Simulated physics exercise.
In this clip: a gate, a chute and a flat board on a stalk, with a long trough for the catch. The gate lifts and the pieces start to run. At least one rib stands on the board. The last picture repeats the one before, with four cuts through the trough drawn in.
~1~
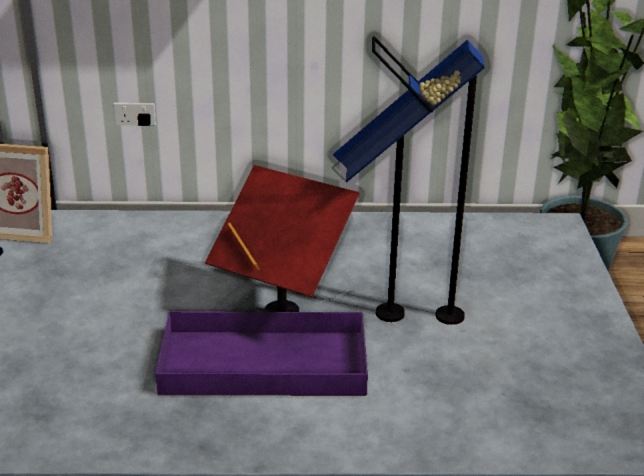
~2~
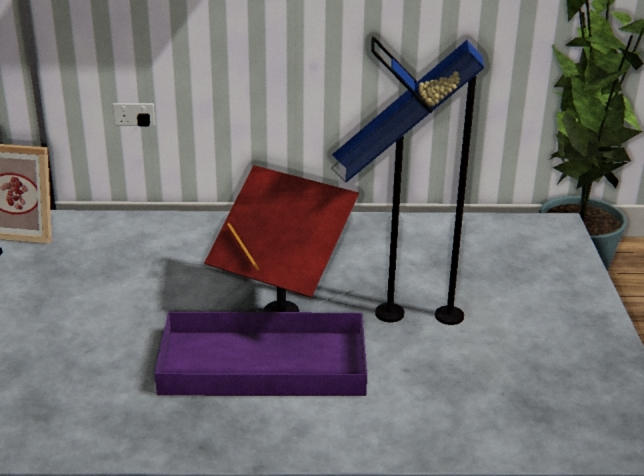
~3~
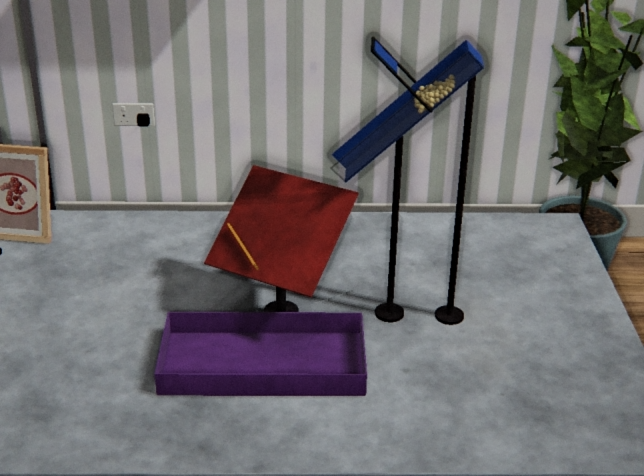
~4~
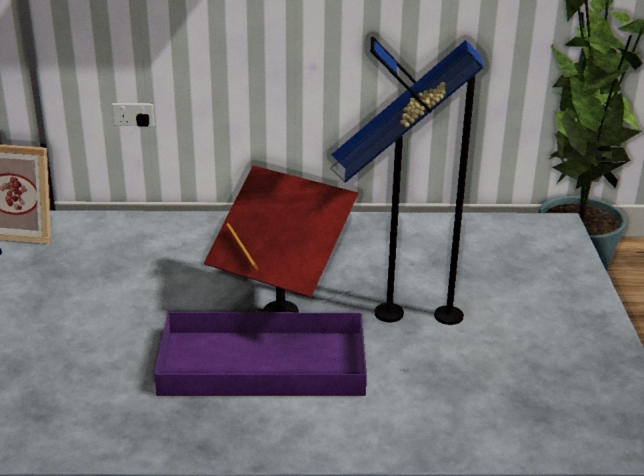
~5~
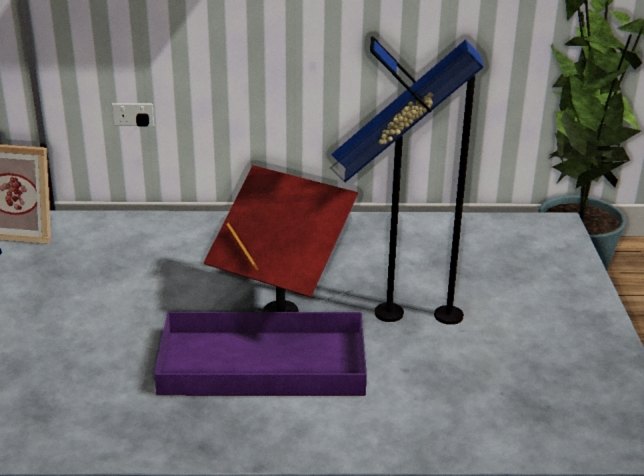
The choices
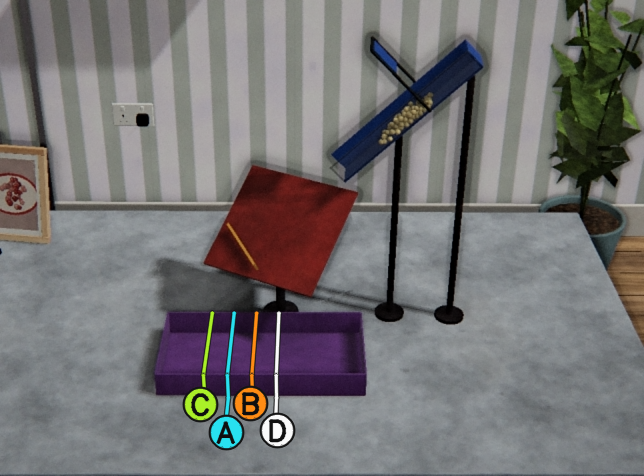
In the video, a gate lifts on a sloping blue chute, and a cluster of small pale beans slides down and left along it, while a tilted red board with an orange rib and an empty purple trough stay still.
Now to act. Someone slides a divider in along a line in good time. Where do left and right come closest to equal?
B works best here.
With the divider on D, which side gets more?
More lands on the left.
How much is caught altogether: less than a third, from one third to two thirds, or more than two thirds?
It is more than two thirds.
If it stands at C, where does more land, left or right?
The right side.
On the marked copy, line A crosses the front rim at (227, 374); line B crosses the front rim at (251, 374); line C crosses the front rim at (203, 374); line D crosses the front rim at (276, 374).
If A is chosen, of what is caught, a small part on the left of the divider, nearly all on the right.
If B is chosen, of what is caught, about a quarter on the left of the divider, about two thirds on the right.
If C is chosen, of what is caught, a stray few on the left of the divider, nearly all on the right.
If D is chosen, of what is caught, nearly all on the left of the divider, a small part on the right.
